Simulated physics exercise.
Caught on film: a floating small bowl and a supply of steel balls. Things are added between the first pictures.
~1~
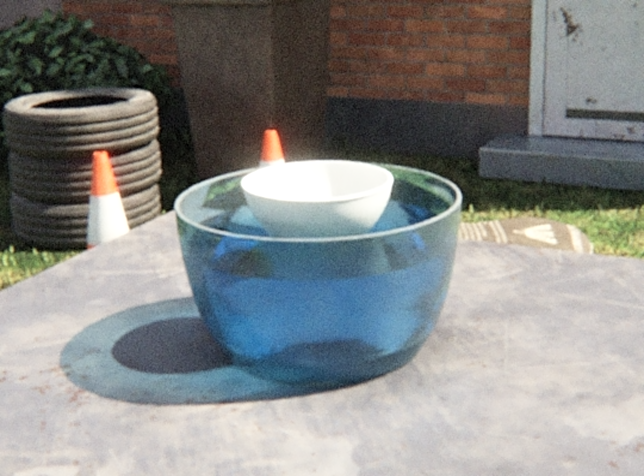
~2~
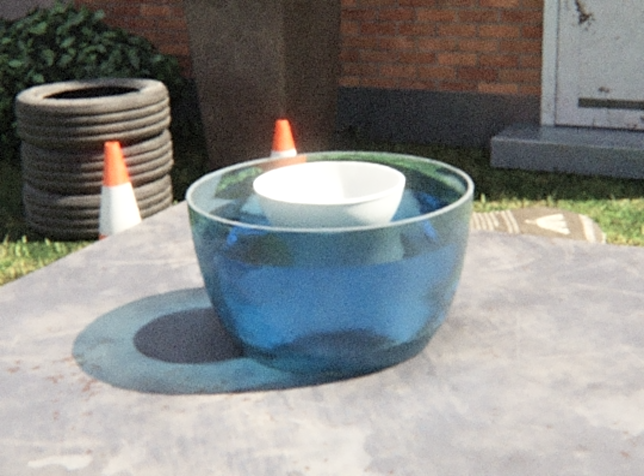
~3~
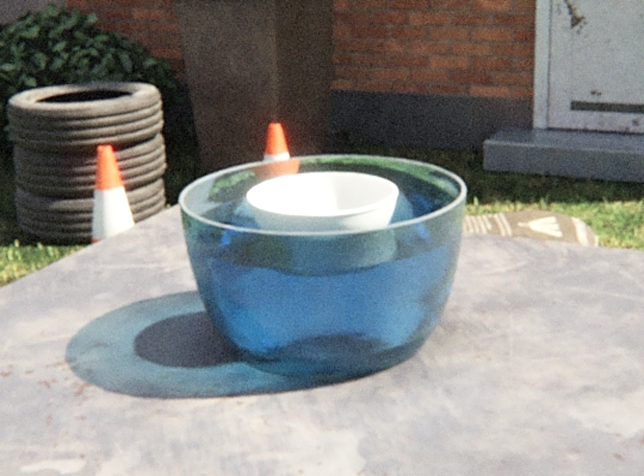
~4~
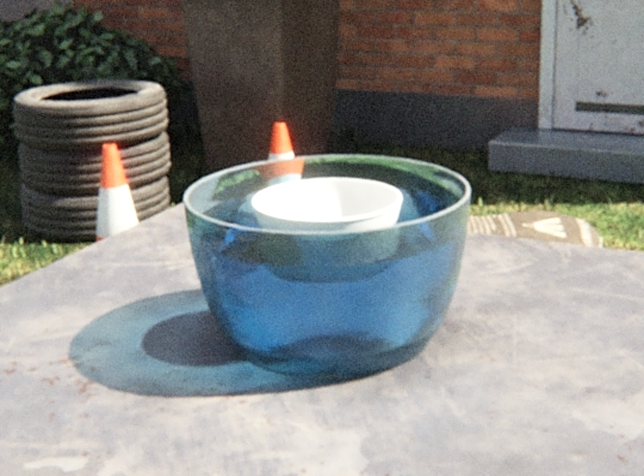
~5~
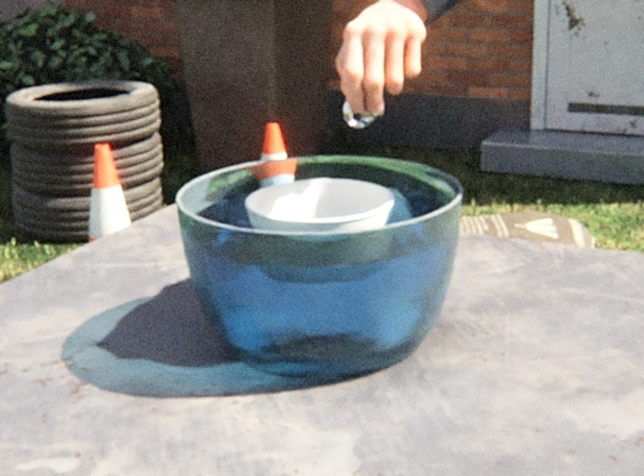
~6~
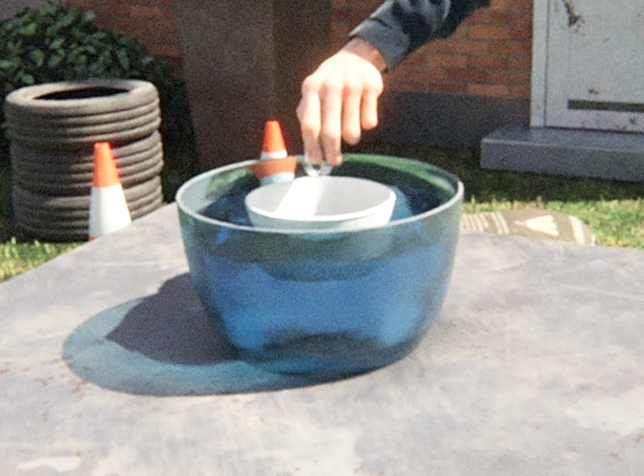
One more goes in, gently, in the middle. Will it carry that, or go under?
It keeps floating.
Shortly, the steel ball is in and the small bowl dips.
Then, it steadies; about a fifth of its side above the surface.
At the finish, the small bowl floats; about a fifth of its side above the surface.
